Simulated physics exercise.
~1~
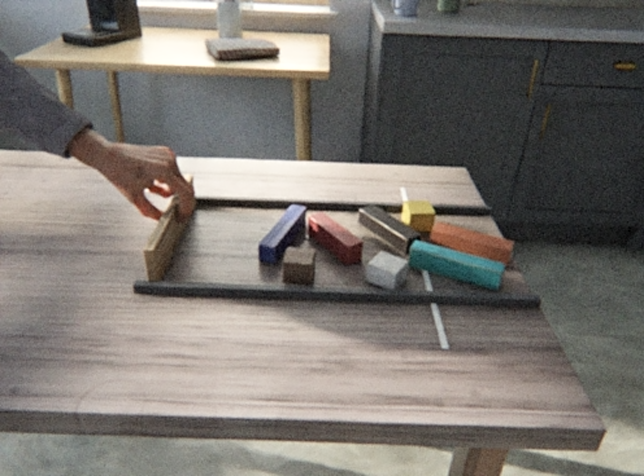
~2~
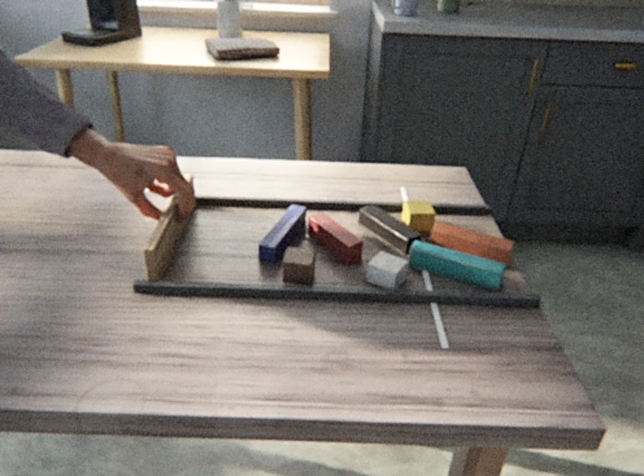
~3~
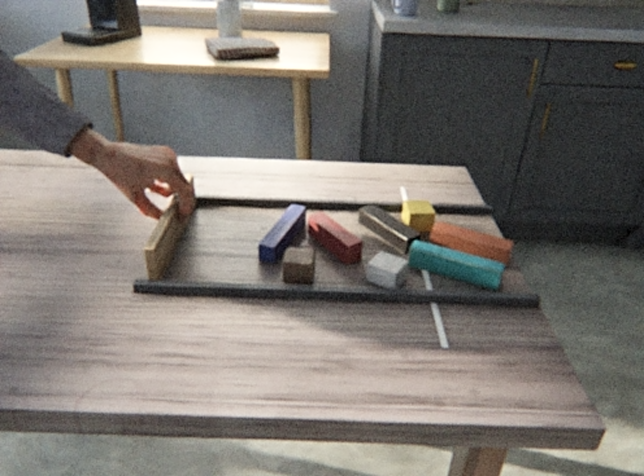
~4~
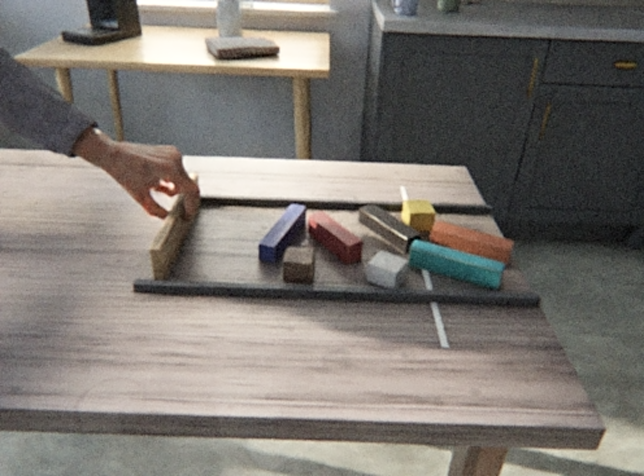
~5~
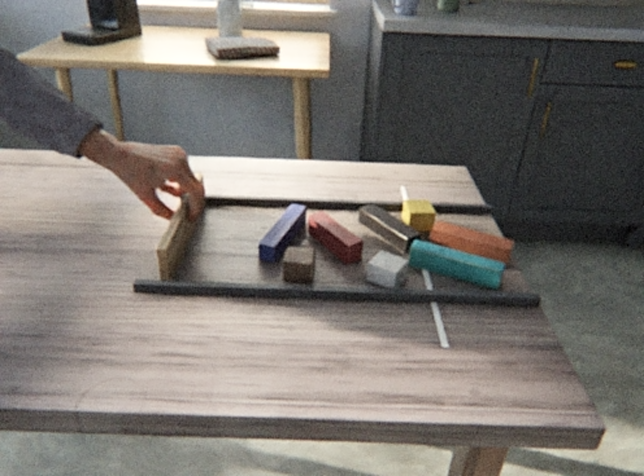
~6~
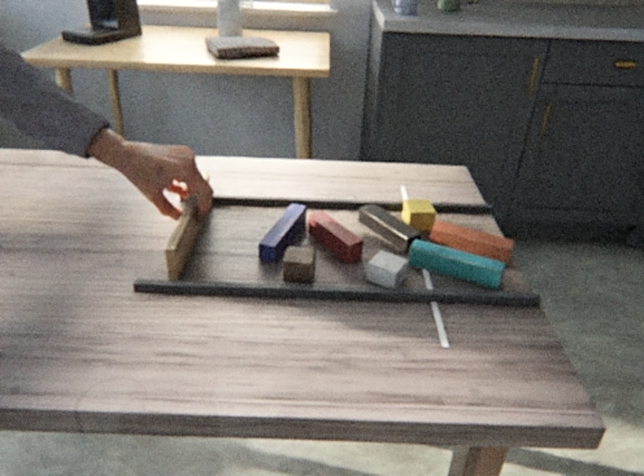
A hand slides a wooden board slightly right between two rails toward scattered, motionless colored blocks.
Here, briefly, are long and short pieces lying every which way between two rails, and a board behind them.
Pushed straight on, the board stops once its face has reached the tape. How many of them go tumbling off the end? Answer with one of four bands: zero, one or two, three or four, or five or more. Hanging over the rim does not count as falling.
Zero.
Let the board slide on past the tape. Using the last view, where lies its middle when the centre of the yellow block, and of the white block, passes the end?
Approx. (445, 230) / approx. (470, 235) for the other.
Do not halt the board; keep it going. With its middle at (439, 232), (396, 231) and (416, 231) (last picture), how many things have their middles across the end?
First 1, then 0, finally 0.
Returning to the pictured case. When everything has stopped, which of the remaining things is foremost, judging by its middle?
It's the orange bar.
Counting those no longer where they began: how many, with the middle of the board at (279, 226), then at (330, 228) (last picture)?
First 1, after that 3.
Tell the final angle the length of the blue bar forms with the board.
Angle: Roughly 0 degrees.
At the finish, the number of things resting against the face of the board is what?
That would be 2 of them.
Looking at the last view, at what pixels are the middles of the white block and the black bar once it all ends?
The white block at (477, 273), the black bar at (459, 227).
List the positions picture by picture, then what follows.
The first picture shows orange bar (471, 244); turquoise stick (455, 265); yellow block (418, 216); board (173, 224); tape (419, 250).
The second picture shows turquoise stick (455, 265); brown block (299, 266).
The third picture shows yellow block (418, 216); red bar (334, 237).
The fourth picture shows orange bar (471, 244); black bar (388, 227).
The fifth picture shows turquoise stick (455, 264); board (184, 223).
The sixth picture shows orange bar (471, 243); turquoise stick (455, 264); yellow block (418, 215); board (192, 223); tape (419, 248).
Soon after, none off yet; orange bar at rest near (471, 243); turquoise stick at rest near (455, 264); yellow block at rest near (418, 215).
Then, none off yet; orange bar moved a little near (485, 245); turquoise stick moved a little near (476, 266); yellow block moved about its own width near (449, 216).
At rest, the number that fall off is zero.
